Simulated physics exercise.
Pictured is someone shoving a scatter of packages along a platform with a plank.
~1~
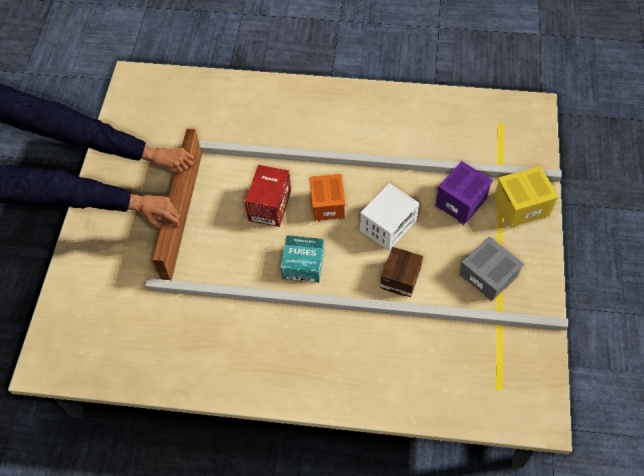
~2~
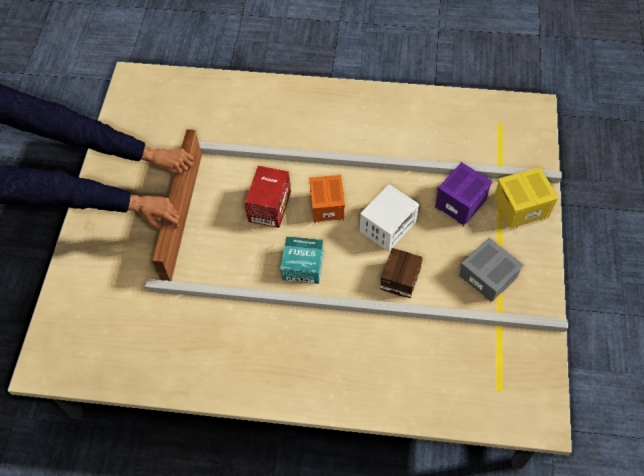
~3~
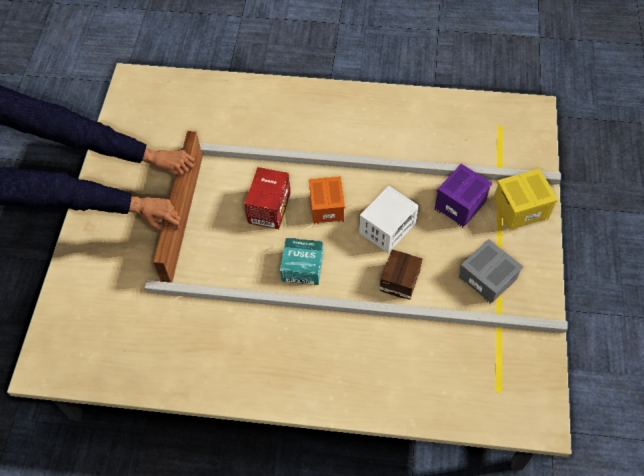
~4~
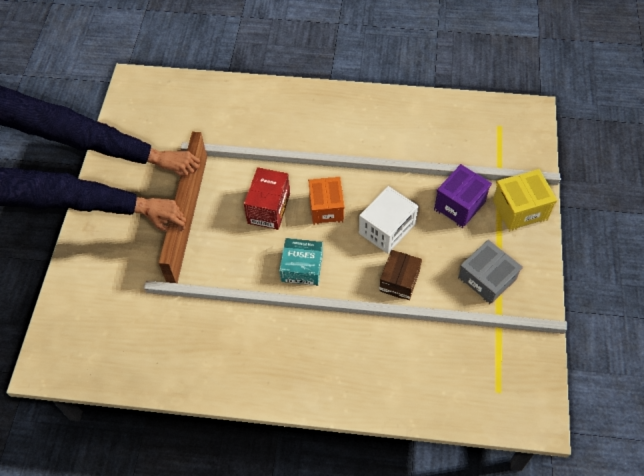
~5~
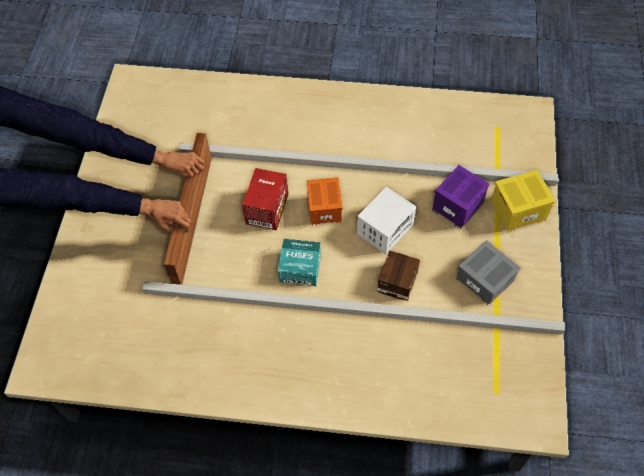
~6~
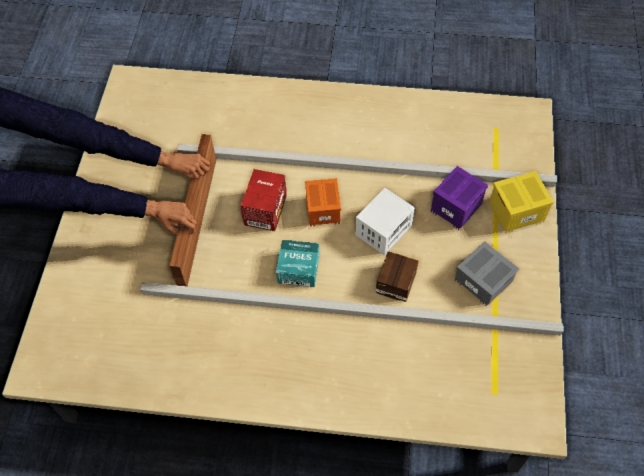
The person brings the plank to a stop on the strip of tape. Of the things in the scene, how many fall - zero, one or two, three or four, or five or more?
Of those, three or four fall.
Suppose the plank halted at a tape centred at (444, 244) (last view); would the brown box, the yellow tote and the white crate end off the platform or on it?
What happens is that the brown box rests in place, the yellow tote winds up off it and the white crate rests in place.
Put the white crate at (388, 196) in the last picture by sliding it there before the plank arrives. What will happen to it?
Result: It falls away.
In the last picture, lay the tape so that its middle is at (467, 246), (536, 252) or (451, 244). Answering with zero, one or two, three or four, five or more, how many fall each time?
Taking the places in the order asked: 1 or 2, then five or more, then just one or two.
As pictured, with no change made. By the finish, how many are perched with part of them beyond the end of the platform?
Looks like 2 of them.
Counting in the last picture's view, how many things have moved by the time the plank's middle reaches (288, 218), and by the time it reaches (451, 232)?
In order, the tallies are 3 and 8.
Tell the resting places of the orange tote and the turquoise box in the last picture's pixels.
In the last picture the orange tote sits around (548, 220) and the turquoise box around (516, 285).
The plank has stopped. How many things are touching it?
Contact count: 2.
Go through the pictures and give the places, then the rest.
In the first frame, yellow tote (525, 198); grey tote (491, 269); purple tote (463, 194); plank (179, 203); tape (500, 243).
In the second frame, grey tote (490, 270); turquoise box (303, 260).
In the third frame, purple tote (462, 196); white crate (388, 220).
In the fourth frame, yellow tote (523, 201); plank (185, 206).
In the fifth frame, grey tote (488, 273); red box (266, 199).
In the sixth frame, yellow tote (520, 202); grey tote (486, 274); purple tote (459, 198); plank (195, 209); tape (495, 248).
Soon after, none off yet; yellow tote at rest near (520, 202); grey tote at rest near (486, 274); purple tote at rest near (459, 198).
Then, none off yet; yellow tote moved a little near (530, 199); grey tote moved a little near (494, 280); purple tote moved about its own width near (484, 197).
By the end, the number that fall off is three or four; fallen, white crate, purple tote, grey tote and yellow tote.
